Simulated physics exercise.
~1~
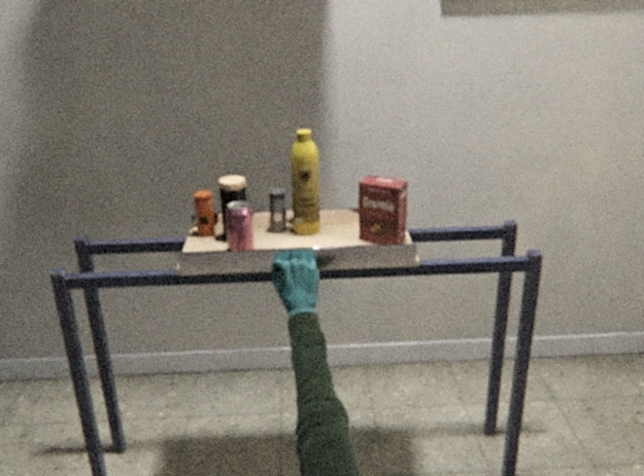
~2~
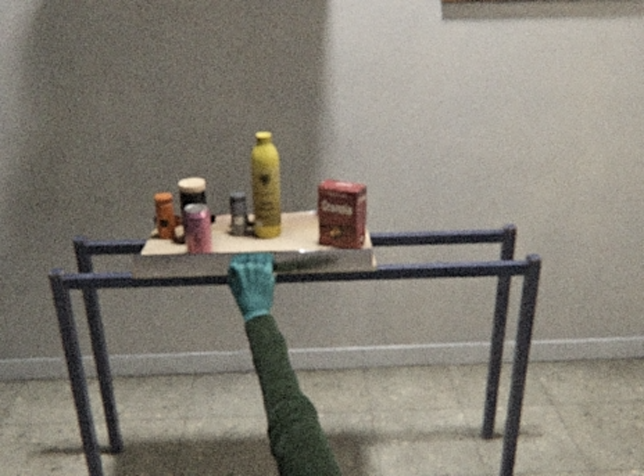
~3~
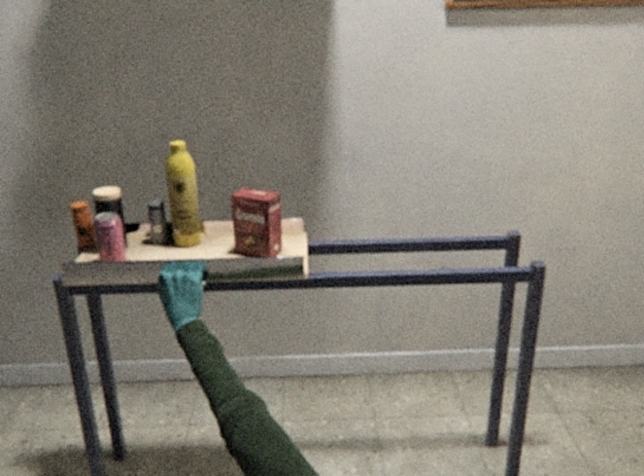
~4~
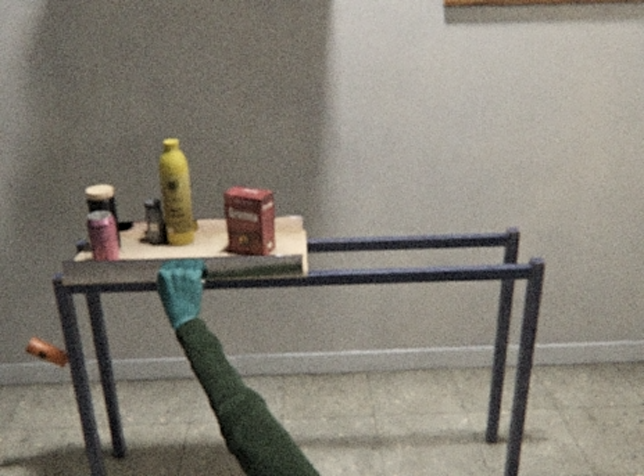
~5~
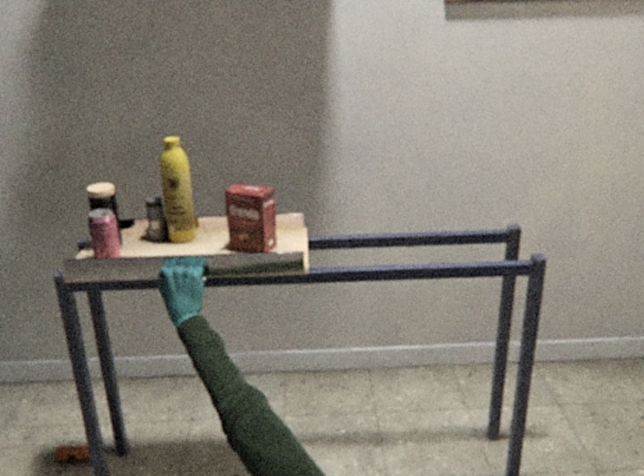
Gloved hand sliding a tray of containers left along blue rails, an orange shaker falling off the left end to the floor.
